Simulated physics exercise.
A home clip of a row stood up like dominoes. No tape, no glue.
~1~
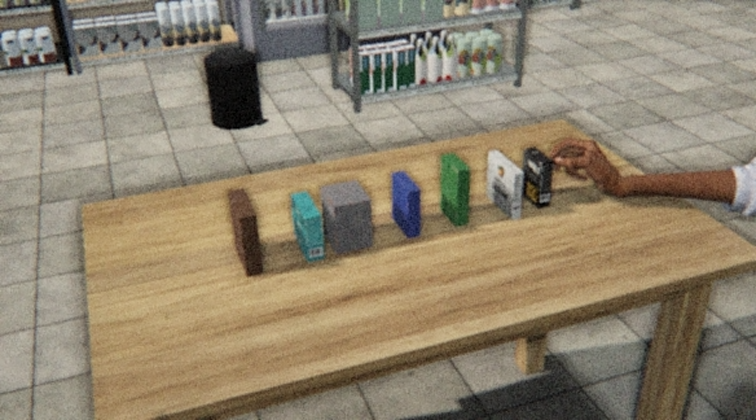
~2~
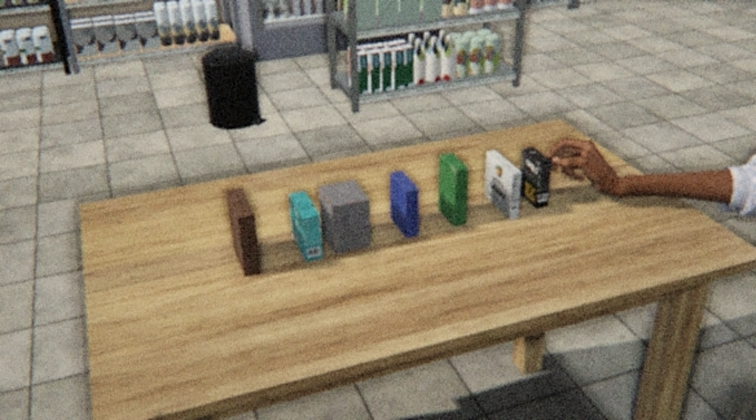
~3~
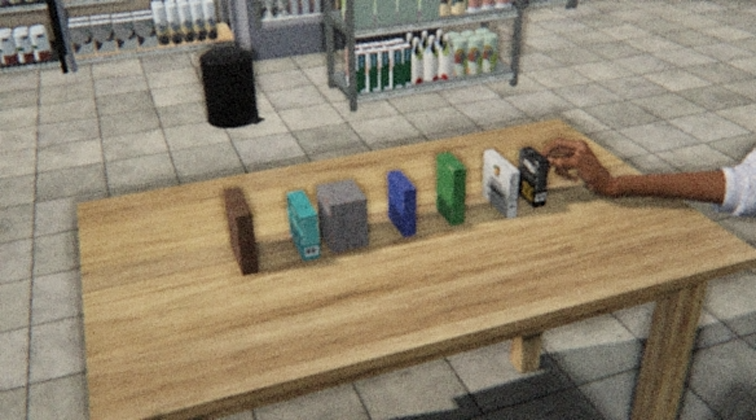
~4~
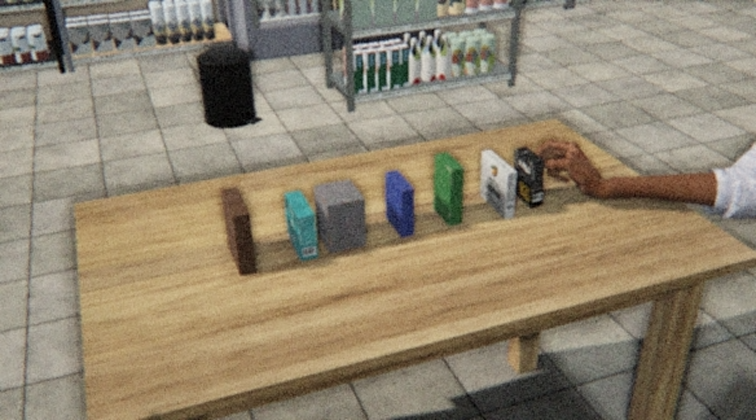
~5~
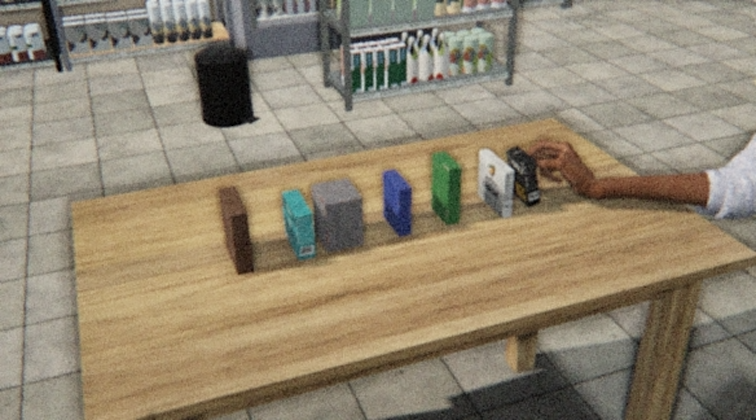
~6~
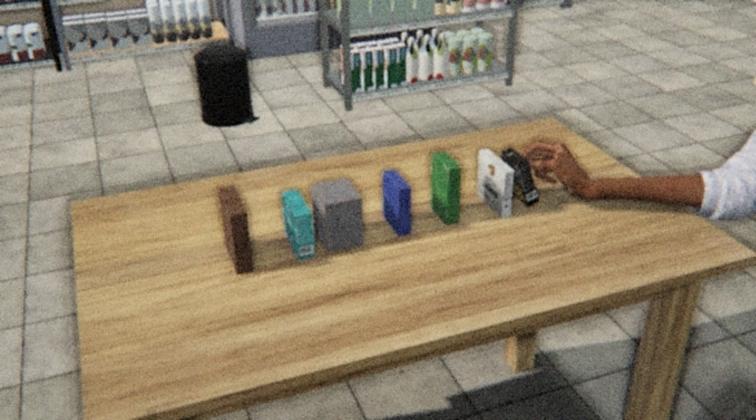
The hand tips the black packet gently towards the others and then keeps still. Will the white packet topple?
The white packet falls over.
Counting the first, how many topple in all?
In all, 2.
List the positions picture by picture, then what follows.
The first picture shows white packet (504, 185); turquoise packet (307, 227).
The second picture shows blue block (404, 204); green board (453, 190).
The third picture shows turquoise packet (303, 225); grey block (342, 216).
The fourth picture shows black packet 3° over; blue block (400, 204); green board (448, 189).
The fifth picture shows black packet 11° over; turquoise packet (299, 225); grey block (338, 215).
The sixth picture shows black packet 19° over; white packet (495, 183); blue block (397, 203).
Then, 0.40 s past the last view, black packet 57° over; white packet rocked 36° from its first pose near (480, 188).
Then, 0.80 s past the last view, black packet 73° over; white packet on its side near (472, 206).
Finally, down or leaning hard on the table, white packet; the other 4 still in place. Final places as the last picture's camera would see them, white packet near (472, 206).
